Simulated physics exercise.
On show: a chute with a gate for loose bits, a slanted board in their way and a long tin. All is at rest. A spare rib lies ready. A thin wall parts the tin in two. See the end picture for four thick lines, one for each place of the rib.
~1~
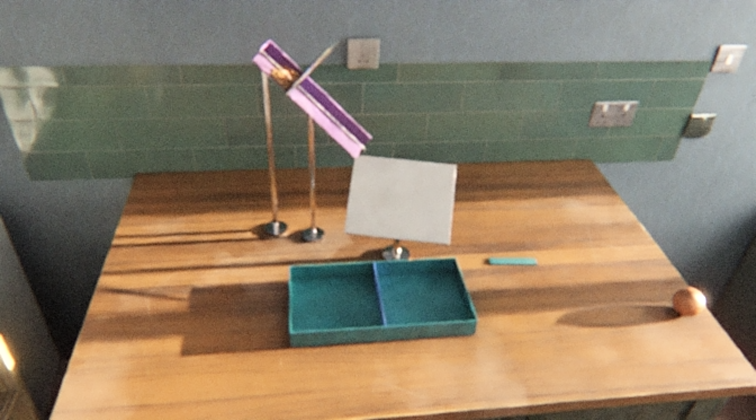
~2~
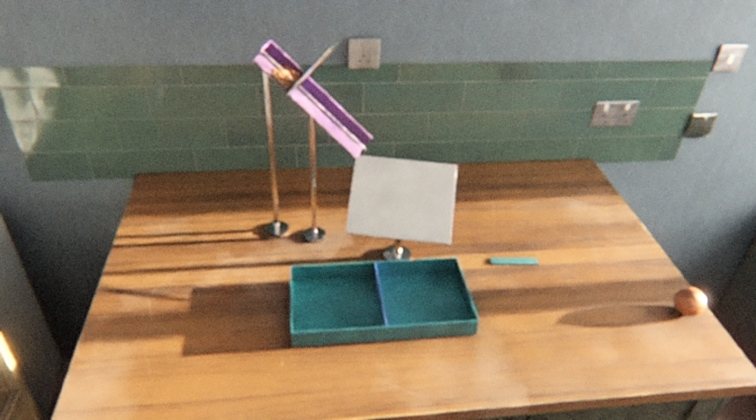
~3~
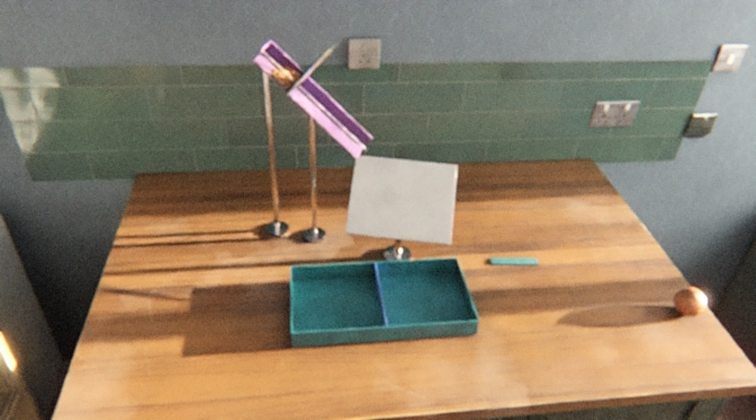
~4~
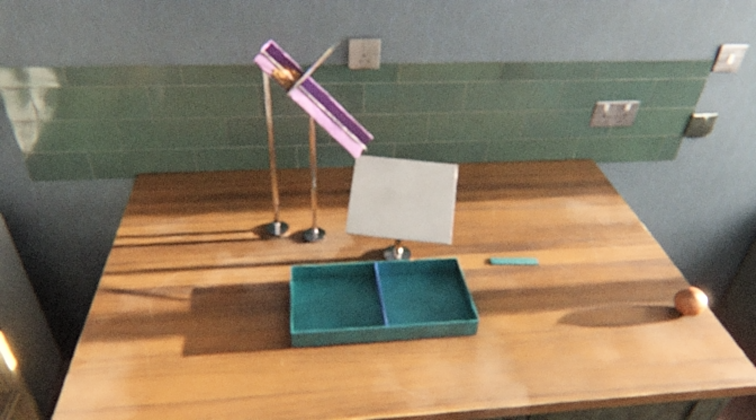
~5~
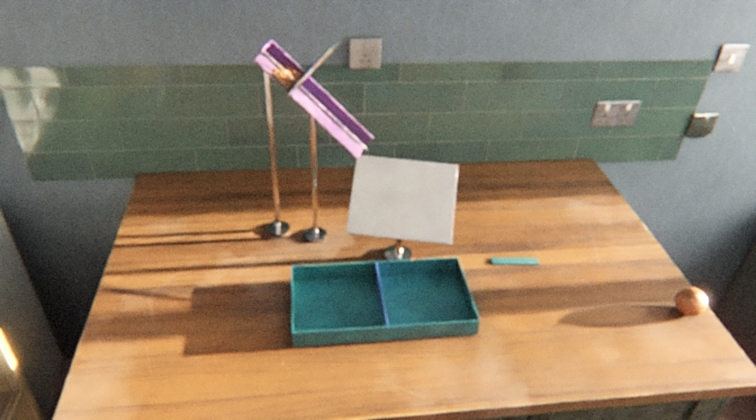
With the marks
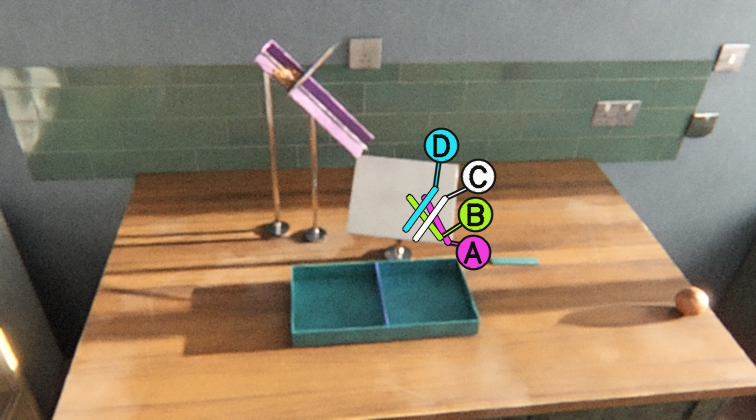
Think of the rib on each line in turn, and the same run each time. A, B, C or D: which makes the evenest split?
Line D does it best.
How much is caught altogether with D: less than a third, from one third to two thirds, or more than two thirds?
Line D gives more than two thirds.
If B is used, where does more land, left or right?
The right half.
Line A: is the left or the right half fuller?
The right half.
On the marked copy, line A from (424, 197) to (448, 242); line B from (409, 197) to (440, 237); line C from (445, 198) to (415, 238); line D from (435, 189) to (406, 229).
If A is chosen, of what is caught, just a few in the left half, almost all in the right.
If B is chosen, of what is caught, about a tenth in the left half, almost all in the right.
If C is chosen, of what is caught, about a tenth in the left half, almost all in the right.
If D is chosen, of what is caught, roughly a third in the left half, roughly two thirds in the right.
